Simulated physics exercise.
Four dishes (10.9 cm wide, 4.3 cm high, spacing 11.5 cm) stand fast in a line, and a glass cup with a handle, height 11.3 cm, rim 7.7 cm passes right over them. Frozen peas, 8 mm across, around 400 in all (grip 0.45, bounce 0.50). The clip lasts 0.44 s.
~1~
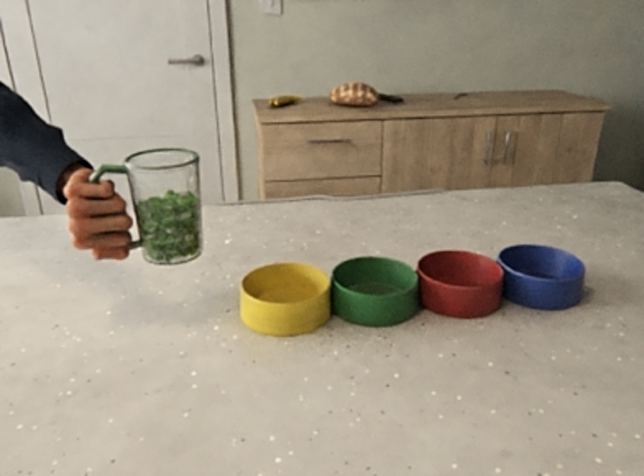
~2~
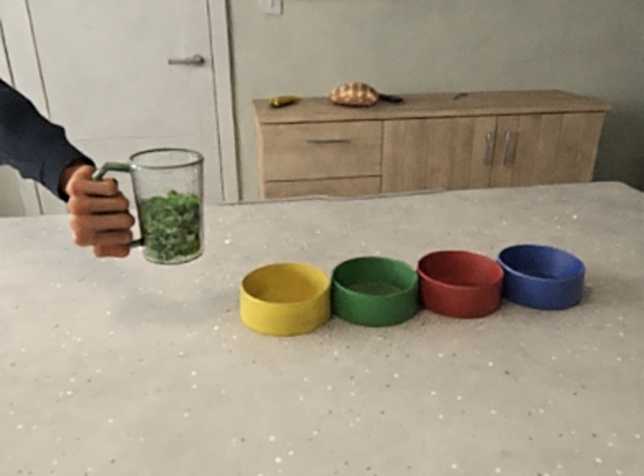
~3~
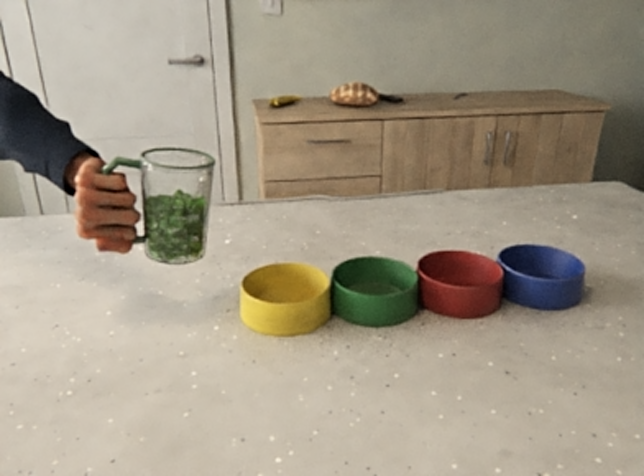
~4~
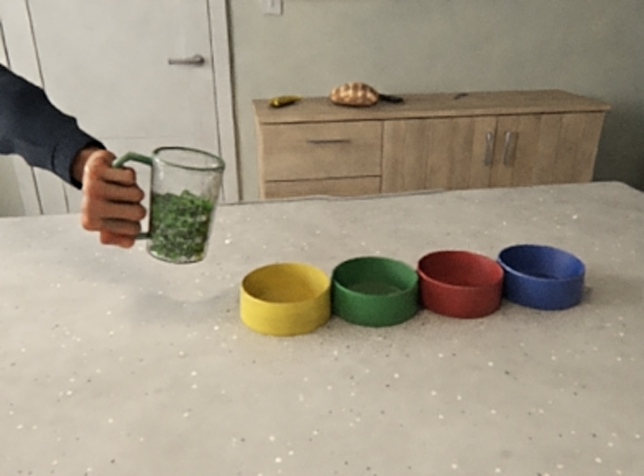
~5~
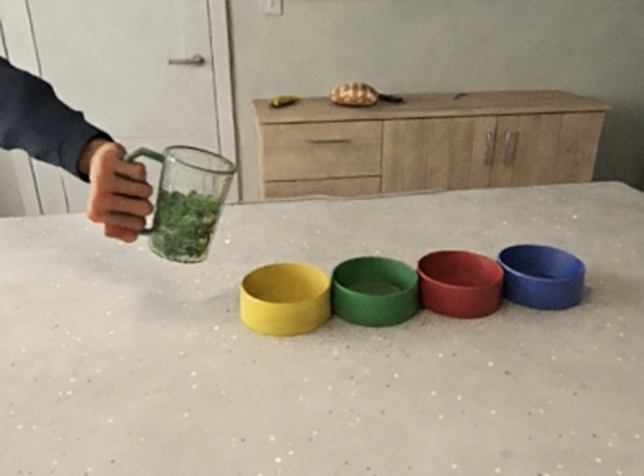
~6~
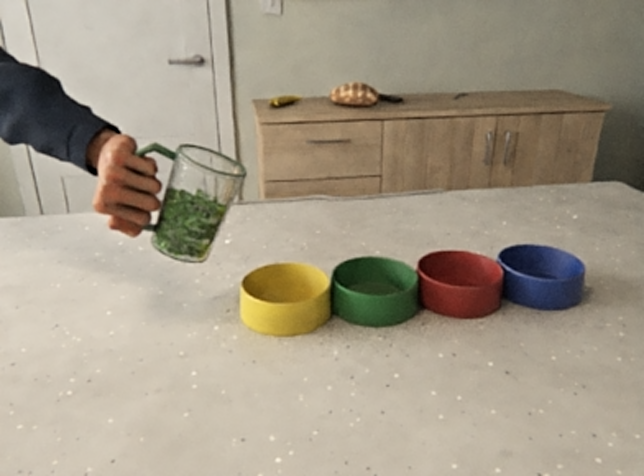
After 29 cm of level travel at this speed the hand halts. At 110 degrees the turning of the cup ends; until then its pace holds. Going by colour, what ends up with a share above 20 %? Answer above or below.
Red below, blue below, green above, yellow below, counter below.
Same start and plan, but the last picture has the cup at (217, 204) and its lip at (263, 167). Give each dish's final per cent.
Red 100, blue 0, green 0, yellow 0.
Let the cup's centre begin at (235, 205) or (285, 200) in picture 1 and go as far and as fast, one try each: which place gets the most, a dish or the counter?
Most goes to: Red, then red.
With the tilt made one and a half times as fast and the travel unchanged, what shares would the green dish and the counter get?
Then: Green 80; counter 10.
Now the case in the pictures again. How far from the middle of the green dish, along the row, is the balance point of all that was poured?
Some 1 cm to the right.
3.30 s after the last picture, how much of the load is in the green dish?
Near 95 per cent so far.
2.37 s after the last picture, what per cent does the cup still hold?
About 0 per cent.
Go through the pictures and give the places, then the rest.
The first picture shows cup at (168, 207), tilt 0 degrees, lip at (198, 157), moved 0.0 cm; middle of the pieces at (168, 225); yellow dish at (285, 282); green dish at (374, 275); red dish at (459, 268); blue dish at (541, 261).
The second picture shows cup at (170, 207), tilt 2 degrees, lip at (202, 158), moved 0.3 cm; middle of the pieces at (170, 225).
The third picture shows cup at (177, 206), tilt 7 degrees, lip at (213, 161), moved 1.0 cm; middle of the pieces at (174, 225).
The fourth picture shows cup at (183, 206), tilt 13 degrees, lip at (224, 164), moved 1.7 cm; middle of the pieces at (179, 224).
The fifth picture shows cup at (189, 205), tilt 18 degrees, lip at (235, 168), moved 2.4 cm; middle of the pieces at (183, 223).
The sixth picture shows cup at (196, 205), tilt 24 degrees, lip at (245, 172), moved 3.1 cm; middle of the pieces at (188, 222); yellow dish at (285, 282); green dish at (374, 275); red dish at (459, 268); blue dish at (541, 261).
Then, 1.42 s after the last picture, tilt 110 degrees; cup holds 75 %, green 20 %.
Then, 2.37 s after the last picture, tilt 110 degrees; cup holds 0 %, green 95 %.
Then, 3.30 s after the last picture, tilt 110 degrees; cup holds 0 %, green 95 %.
In the end, red 0 %, blue 0 %, green 95 %, yellow 0 %, counter 0 %.
